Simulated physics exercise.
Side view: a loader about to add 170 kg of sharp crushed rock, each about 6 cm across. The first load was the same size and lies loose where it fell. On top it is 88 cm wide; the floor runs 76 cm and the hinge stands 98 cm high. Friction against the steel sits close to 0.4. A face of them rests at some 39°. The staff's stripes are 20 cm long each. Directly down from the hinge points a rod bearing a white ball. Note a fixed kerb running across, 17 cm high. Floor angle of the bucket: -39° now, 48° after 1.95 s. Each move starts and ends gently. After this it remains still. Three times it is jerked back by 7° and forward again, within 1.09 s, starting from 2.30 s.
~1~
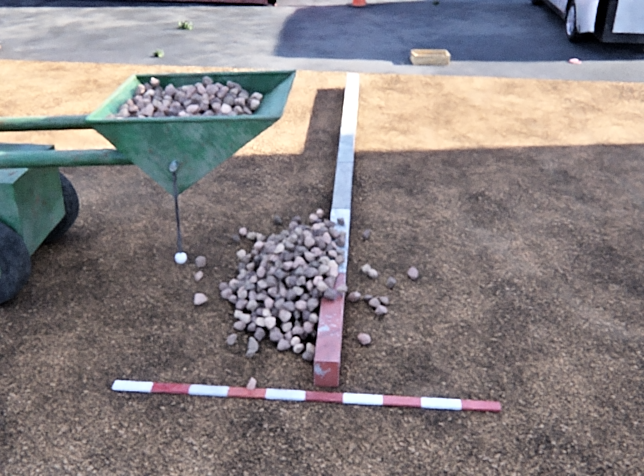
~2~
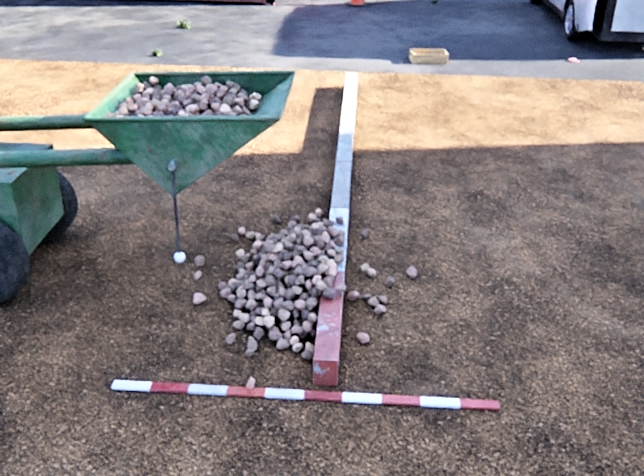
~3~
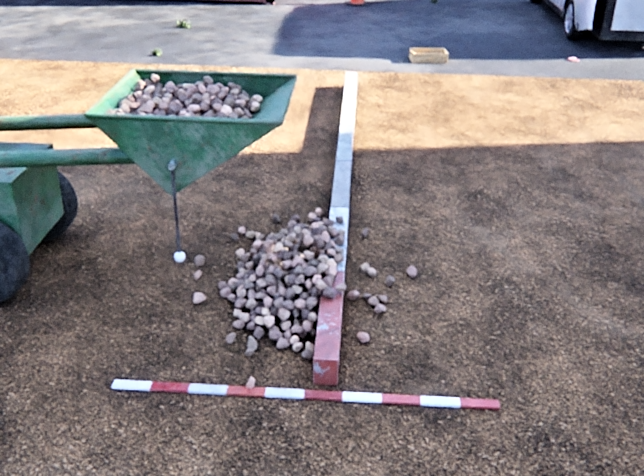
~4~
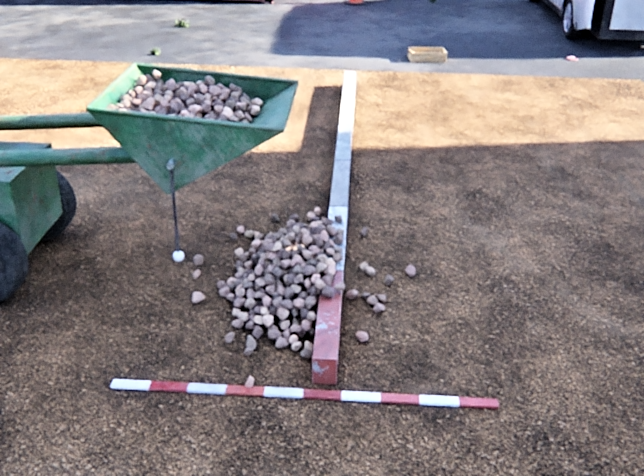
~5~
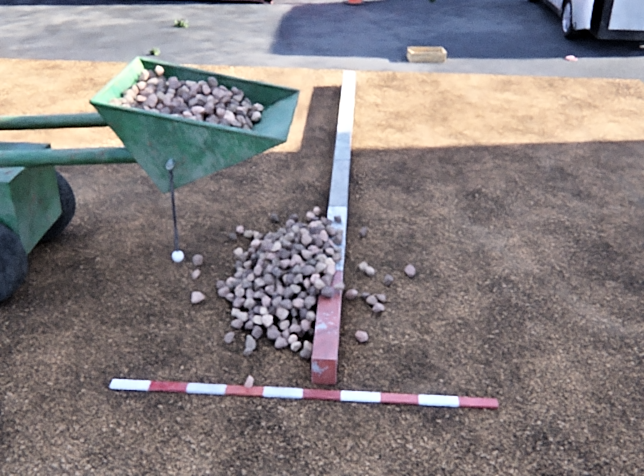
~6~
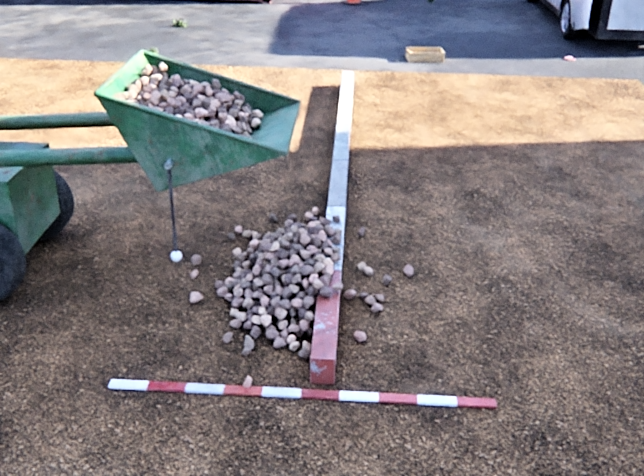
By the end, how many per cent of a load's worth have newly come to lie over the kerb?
About 4 per cent have newly come to lie there.
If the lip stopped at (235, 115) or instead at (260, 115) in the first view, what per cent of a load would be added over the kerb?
Case one about 0 %, case two about 0 %.
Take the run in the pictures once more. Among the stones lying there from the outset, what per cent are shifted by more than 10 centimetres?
Estimate: 5 %, roughly.
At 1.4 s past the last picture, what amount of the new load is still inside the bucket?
Estimate: 10 % remaining inside, roughly.
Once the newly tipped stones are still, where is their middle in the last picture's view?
They end up centred around (270, 259).
Then, 0.9 s after the last picture the floor is at 34°; in per cent of one load, 95 in the bucket, 102 on this side of the kerb, 2 over the kerb; the foremost stones are at (377, 294).
Then, 1.4 s after the last picture the floor is at 48°; in per cent of one load, 12 in the bucket, 185 on this side of the kerb, 4 over the kerb; the foremost stones are at (383, 287).
Then, 3.2 s after the last picture the floor is at 48°; in per cent of one load, 0 in the bucket, 193 on this side of the kerb, 7 over the kerb; the foremost stones are at (407, 284).
Then, 5.6 s after the last picture the floor is at 48°; in per cent of one load, 0 in the bucket, 193 on this side of the kerb, 7 over the kerb; the foremost stones are at (407, 284). Net gain over the kerb, 4.
